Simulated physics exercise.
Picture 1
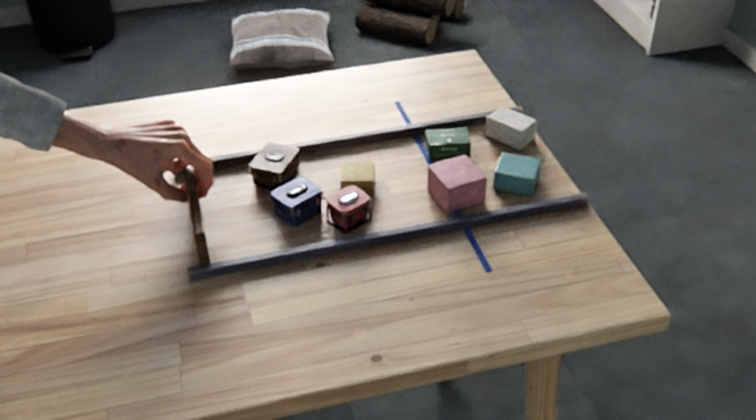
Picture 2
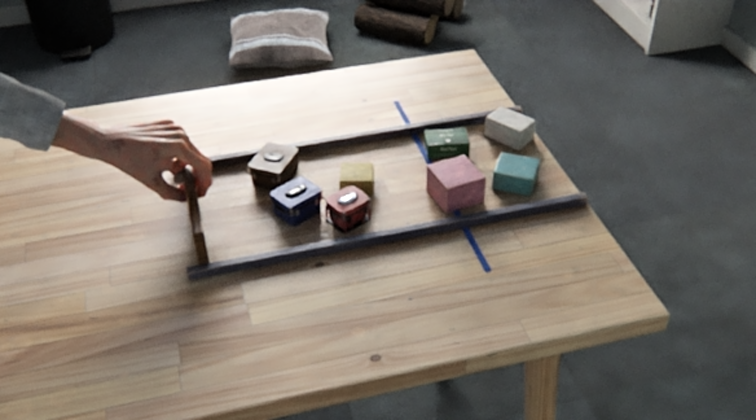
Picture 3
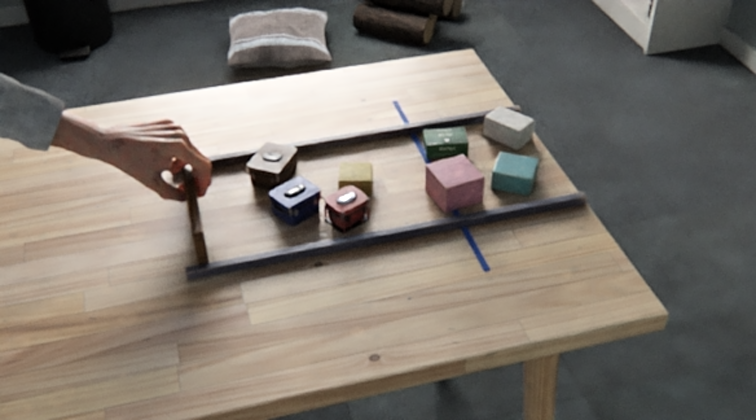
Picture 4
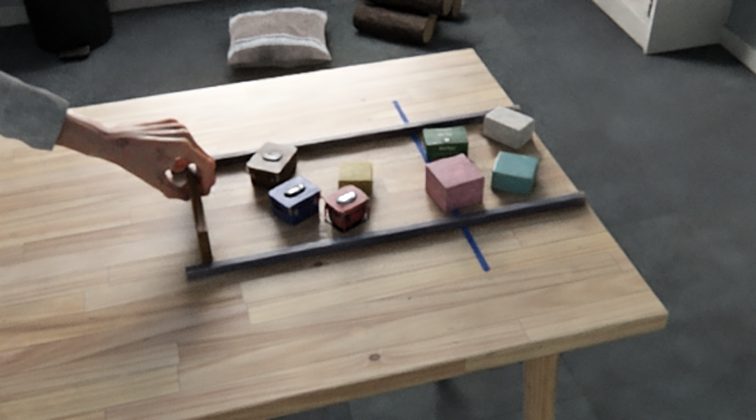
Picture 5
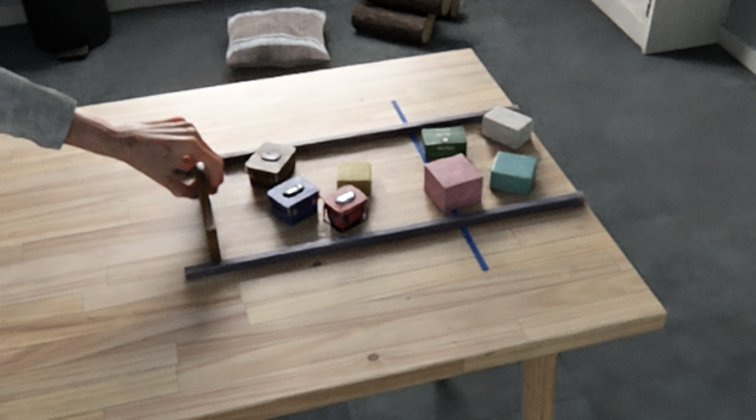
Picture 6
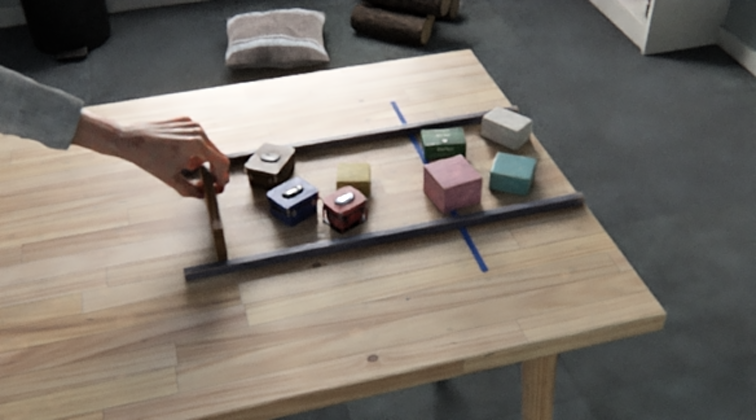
A hand slides an upright board slightly right between two rails, toward several still blocks.
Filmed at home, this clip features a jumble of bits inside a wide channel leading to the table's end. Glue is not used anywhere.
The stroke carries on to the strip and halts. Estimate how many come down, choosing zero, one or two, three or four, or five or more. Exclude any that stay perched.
The count that comes down is zero.
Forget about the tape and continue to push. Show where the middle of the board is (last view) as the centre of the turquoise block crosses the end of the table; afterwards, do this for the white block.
When the turquoise block crosses, the middle is near (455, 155); when the white block crosses, near (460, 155).
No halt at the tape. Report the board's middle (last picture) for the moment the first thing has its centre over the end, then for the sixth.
First around (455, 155), then around (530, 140).
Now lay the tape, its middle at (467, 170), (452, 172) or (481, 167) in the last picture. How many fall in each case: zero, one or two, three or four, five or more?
In order, the falls would come to just one or two; no fall at all; one to two.
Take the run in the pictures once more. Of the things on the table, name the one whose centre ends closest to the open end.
Answer: The turquoise block.
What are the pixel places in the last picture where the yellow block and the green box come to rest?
Near (447, 163) and (473, 136).
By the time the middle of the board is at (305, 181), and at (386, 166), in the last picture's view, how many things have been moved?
The count reaches 4 first and 5 second.
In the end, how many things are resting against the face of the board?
4 are in contact with it.
Soon after, none off yet; white block at rest near (506, 128); turquoise block at rest near (513, 174); green box at rest near (443, 144).
Then, none off yet; white block at rest near (506, 128); turquoise block moving near (519, 172); green box moving near (448, 142).
At rest, the number that fall off is zero.
